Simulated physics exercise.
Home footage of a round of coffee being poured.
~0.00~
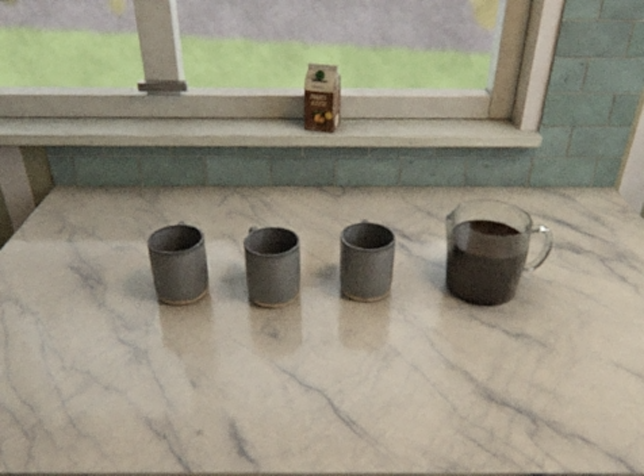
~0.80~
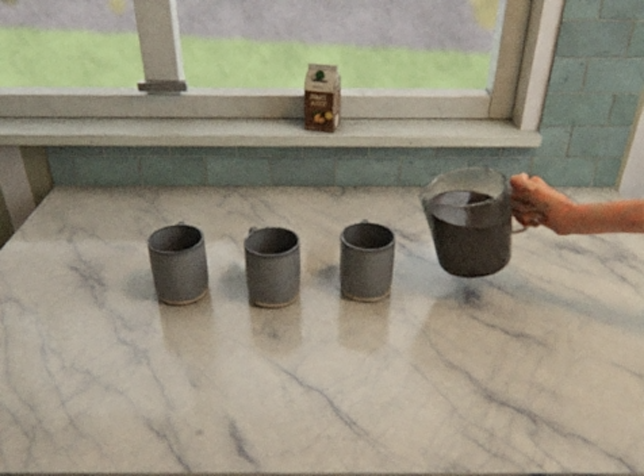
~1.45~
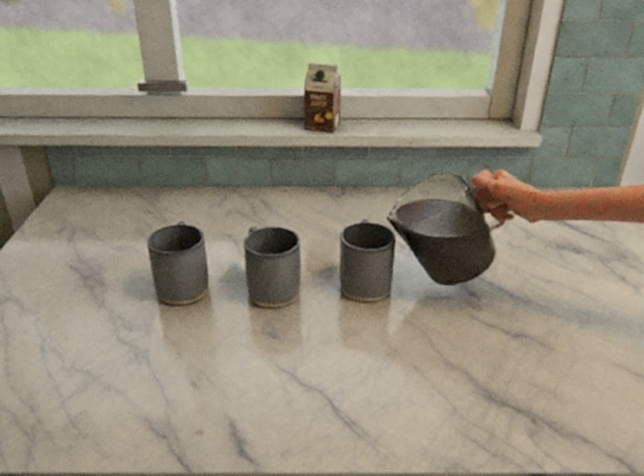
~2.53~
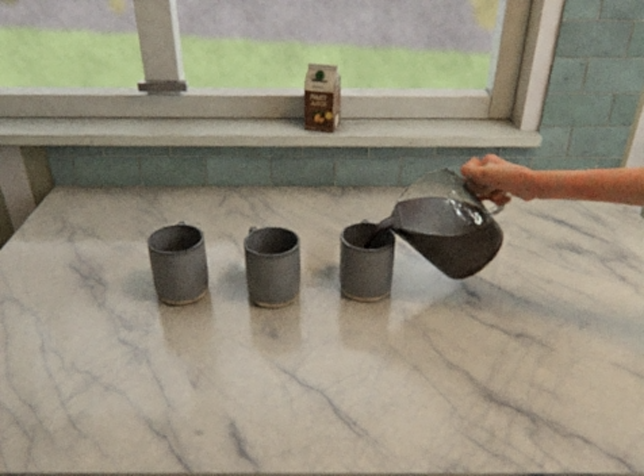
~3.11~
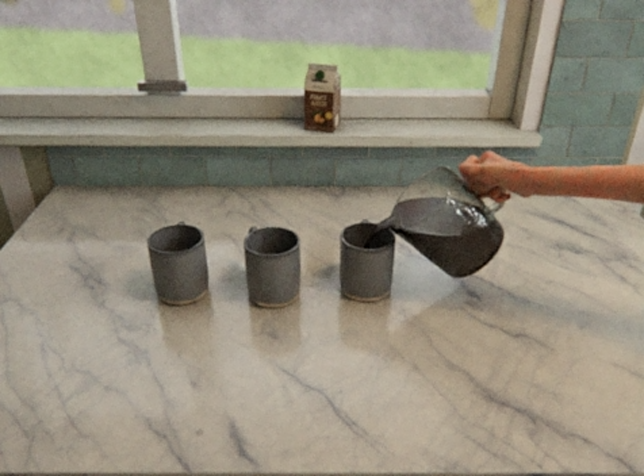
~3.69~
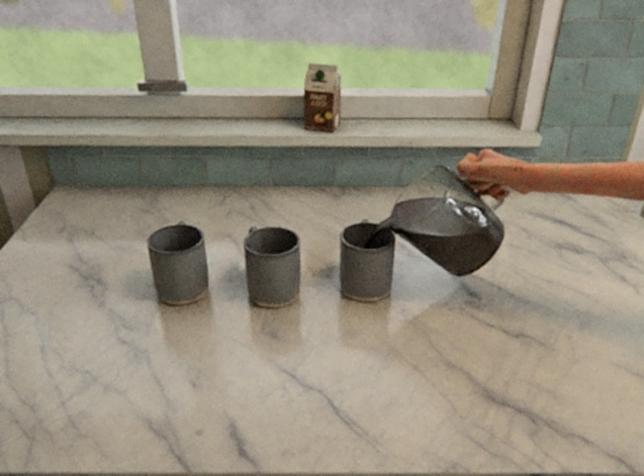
A hand and forearm come in from the right over a pale, grey-veined marble counter, seen from slightly above by a still camera, with a window and blue-green tiles behind. Three dark grey mugs stand in a row left of a clear glass jug of dark coffee, and a small brown carton sits on the sill. The hand lifts the jug, moves it left, tilts it and pours coffee into the rightmost mug.
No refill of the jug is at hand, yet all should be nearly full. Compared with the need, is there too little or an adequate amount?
There is too little.
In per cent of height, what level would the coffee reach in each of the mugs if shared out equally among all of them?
My figure is 65 %.
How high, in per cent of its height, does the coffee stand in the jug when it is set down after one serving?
Roughly 35 per cent of its height.
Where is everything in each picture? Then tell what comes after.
Before the pour; jug (486, 251) about two thirds full; three mugs, the last at (179, 264), in the first frame.
The jug is on its way; jug about two thirds full, surface at (468, 208); the first is empty, in the second frame.
The coffee nears the lip; jug (445, 229) tipped 30° with all of its load; three mugs, the last at (179, 264), in the third frame.
Pouring; jug (447, 224) tipped 45° with nearly all of its load; the first is nearly empty, in the fourth frame.
Pouring; jug (447, 222) tipped 45° with nearly all of its load; three mugs, the last at (179, 264), in the fifth frame.
Pouring; jug (447, 221) tipped 45° with nearly all of its load; the first is about a quarter full, in the sixth frame.
After 6.2 s, the first is about half full.
After 15.2 s, the first is done and the jug has about half of its load.
After 33.3 s, the jug is empty with two filled and the next at a little of a serving.
